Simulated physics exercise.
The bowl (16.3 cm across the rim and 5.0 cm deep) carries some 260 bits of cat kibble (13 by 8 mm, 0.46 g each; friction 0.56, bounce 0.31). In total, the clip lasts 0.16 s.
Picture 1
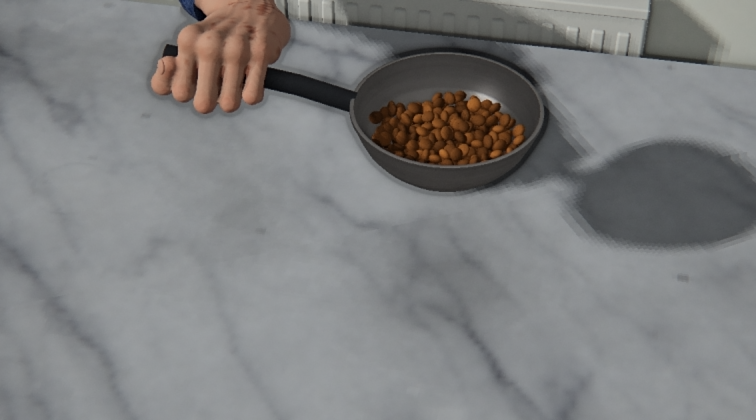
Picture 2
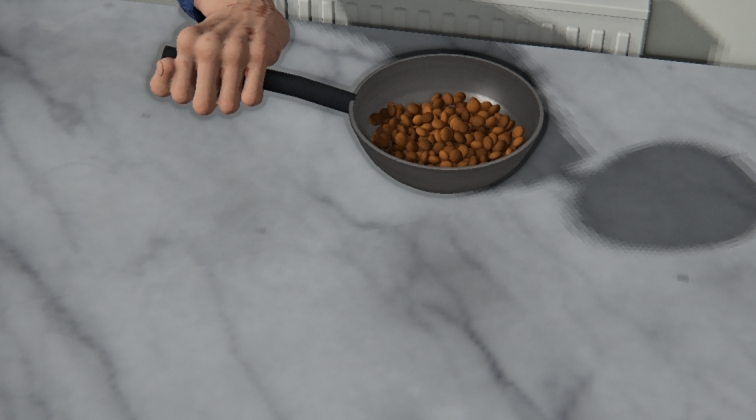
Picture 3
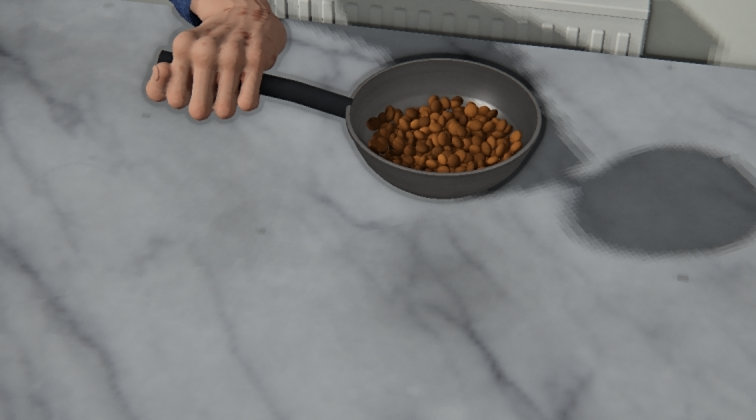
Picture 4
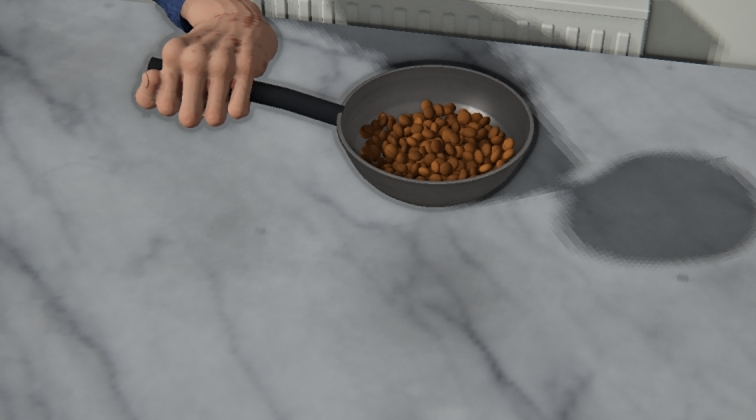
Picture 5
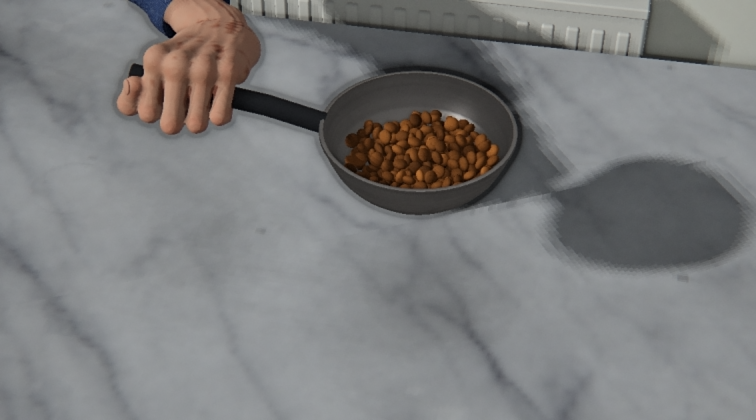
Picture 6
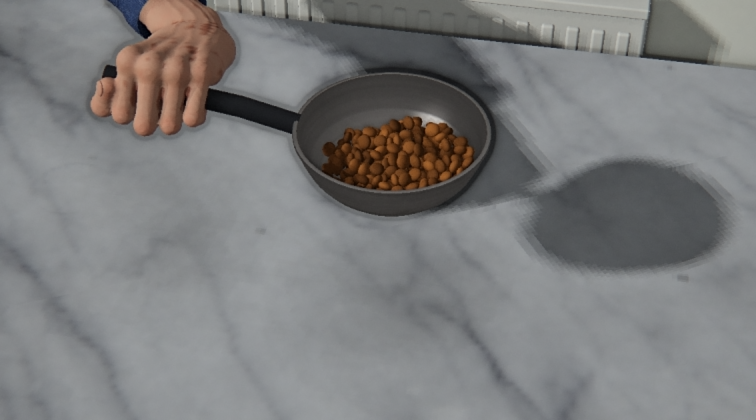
A hand slides a gray pan of brown kibble slightly left across a marble surface.
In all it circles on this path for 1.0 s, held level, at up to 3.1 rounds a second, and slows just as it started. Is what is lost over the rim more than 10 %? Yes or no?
Yes.
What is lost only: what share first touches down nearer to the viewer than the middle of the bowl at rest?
Something like 50 in a hundred.
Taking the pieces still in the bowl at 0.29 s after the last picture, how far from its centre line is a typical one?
A typical piece sits around 5.5 cm out.
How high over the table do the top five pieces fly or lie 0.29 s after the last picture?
I'd say some 22 cm.
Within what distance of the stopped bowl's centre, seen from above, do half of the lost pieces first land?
I'd put it at around 26 cm.
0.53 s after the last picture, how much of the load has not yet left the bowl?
Load share: About 55 %.
Then, 0.29 s after the last picture, bowl 85 %, in the air 15 %; middle of the pieces not yet landed near (454, 114).
Then, 0.53 s after the last picture, fallen right of where it stops 10 %, fallen behind where it stops 5 %, bowl 55 %, in the air 25 %; middle of the pieces not yet landed near (364, 119).
Then, 0.75 s after the last picture, fallen in front of where it stops 10 %, fallen right of where it stops 15 %, fallen left of where it stops 10 %, fallen behind where it stops 15 %, bowl 40 %, in the air 10 %; middle of the pieces not yet landed near (411, 167).
Then, 0.96 s after the last picture, fallen in front of where it stops 15 %, fallen right of where it stops 20 %, fallen left of where it stops 10 %, fallen behind where it stops 15 %, bowl 40 %; middle of the pieces not yet landed near (332, 139).
In the end, fallen in front of where it stops 15 %, fallen right of where it stops 20 %, fallen left of where it stops 10 %, fallen behind where it stops 15 %, bowl 40 %.
